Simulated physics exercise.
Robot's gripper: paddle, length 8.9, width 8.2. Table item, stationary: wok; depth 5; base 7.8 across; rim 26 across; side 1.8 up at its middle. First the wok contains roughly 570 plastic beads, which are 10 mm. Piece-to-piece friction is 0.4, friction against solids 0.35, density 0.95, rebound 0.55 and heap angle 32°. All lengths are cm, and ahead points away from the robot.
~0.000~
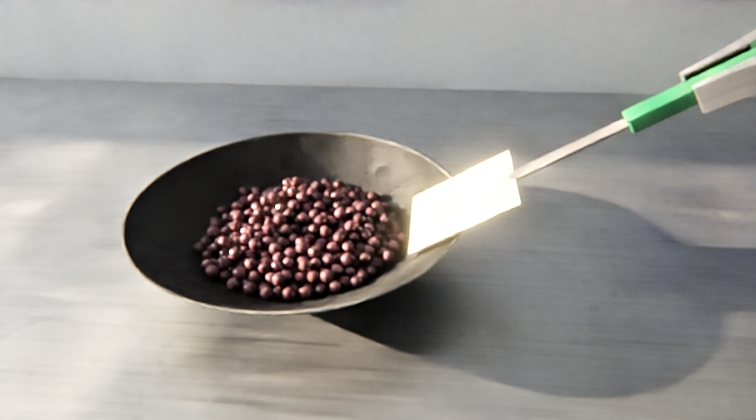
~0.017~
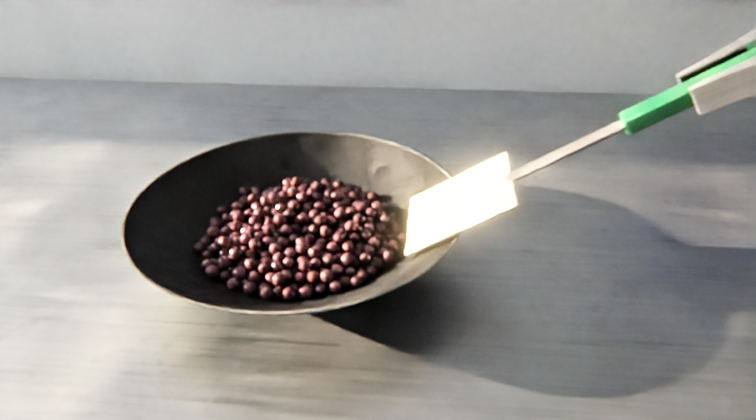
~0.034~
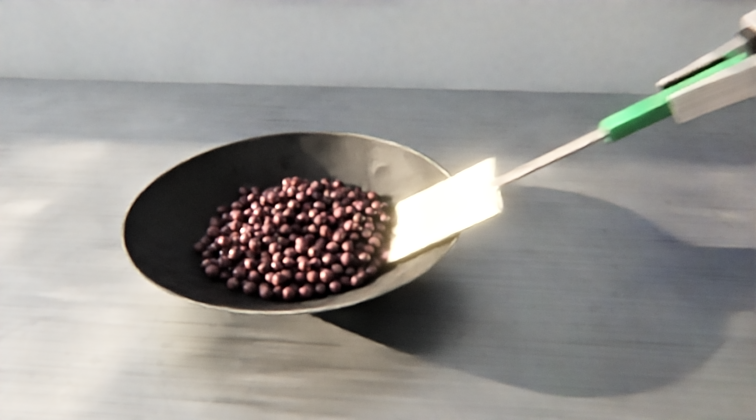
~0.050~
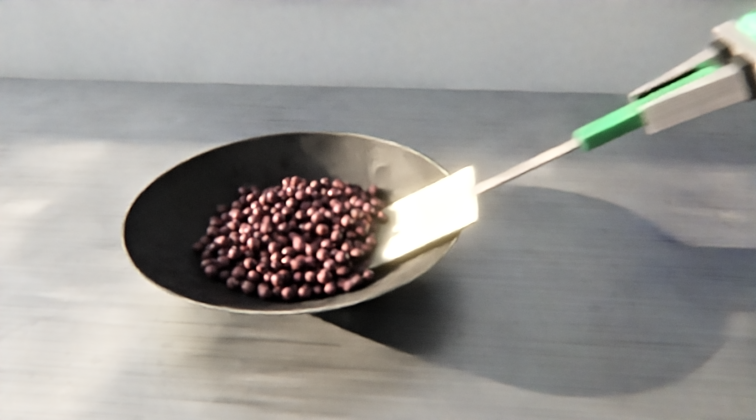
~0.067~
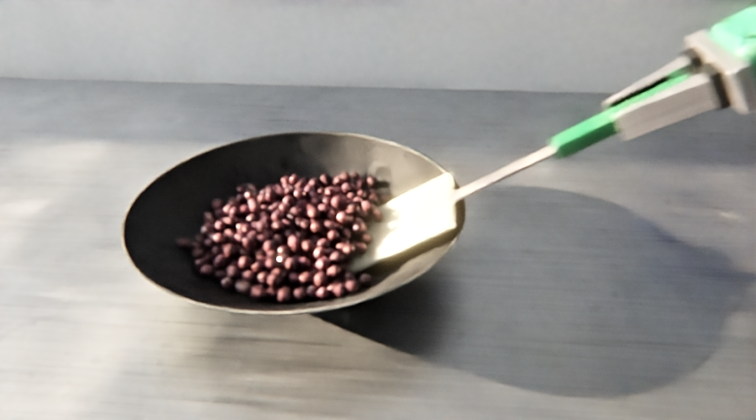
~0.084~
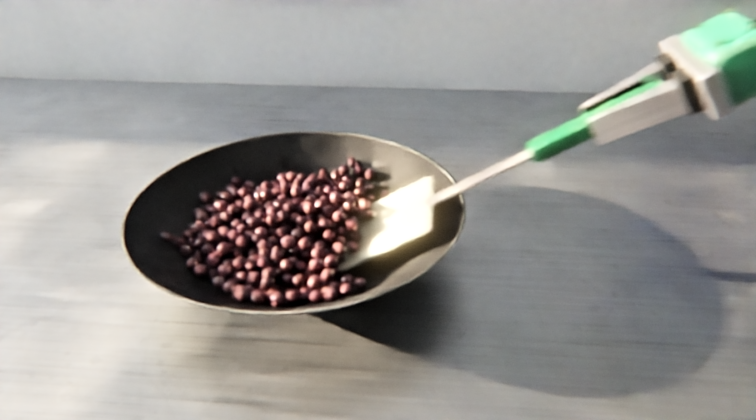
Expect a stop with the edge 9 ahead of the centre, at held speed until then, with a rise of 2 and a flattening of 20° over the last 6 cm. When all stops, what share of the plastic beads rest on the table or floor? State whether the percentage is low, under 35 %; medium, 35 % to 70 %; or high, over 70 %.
The percentage is medium.
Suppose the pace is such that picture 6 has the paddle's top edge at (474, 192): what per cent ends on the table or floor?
Near 20 in a hundred.
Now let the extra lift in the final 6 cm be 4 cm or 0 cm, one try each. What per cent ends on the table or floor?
I'd put it near 40 in a hundred, then near 35 in a hundred.
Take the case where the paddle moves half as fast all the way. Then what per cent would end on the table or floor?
It would be roughly 15 percent.
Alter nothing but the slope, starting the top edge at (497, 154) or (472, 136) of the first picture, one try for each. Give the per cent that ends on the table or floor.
About 45 and 45 per cent.
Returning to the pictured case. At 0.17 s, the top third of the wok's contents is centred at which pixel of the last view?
Around (218, 200).
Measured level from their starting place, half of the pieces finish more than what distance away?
I'd guess close to 9 centimetres.
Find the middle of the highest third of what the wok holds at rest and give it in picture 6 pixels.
(221, 215).
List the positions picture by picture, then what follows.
The first picture shows the paddle top edge at (515, 176), sloping 32°; upper third of the load around (298, 225), from x 200 to 400, top at y 180; 569 in the wok.
The second picture shows the paddle top edge at (512, 177), sloping 32°; upper third of the load around (298, 225), from x 200 to 400, top at y 180.
The third picture shows the paddle top edge at (496, 184), sloping 32°; upper third of the load around (298, 224), from x 200 to 400, top at y 180.
The fourth picture shows the paddle top edge at (473, 192), sloping 32°; upper third of the load around (298, 223), from x 200 to 390, top at y 180.
The fifth picture shows the paddle top edge at (451, 198), sloping 32°; upper third of the load around (294, 222), from x 185 to 385, top at y 175.
The sixth picture shows the paddle top edge at (430, 202), sloping 32°; upper third of the load around (286, 219), from x 170 to 385, top at y 165; 569 in the wok.
After 0.13 s, sloping 32°, highest piece 5 above the table; 569 in the wok.
After 0.17 s, sloping 25°, highest piece 6 above the table; 566 in the wok, 3 on the blade or in flight.
After 0.39 s, sloping 12°, highest piece 7 above the table; 314 in the wok, 232 on the table or floor, 23 on the blade or in flight.
After 1.44 s, sloping 12°, highest piece 6 above the table; 314 in the wok, 255 on the table or floor.
In the end, 314 in the wok, 255 on the table or floor. That is 45 % on the table or floor.
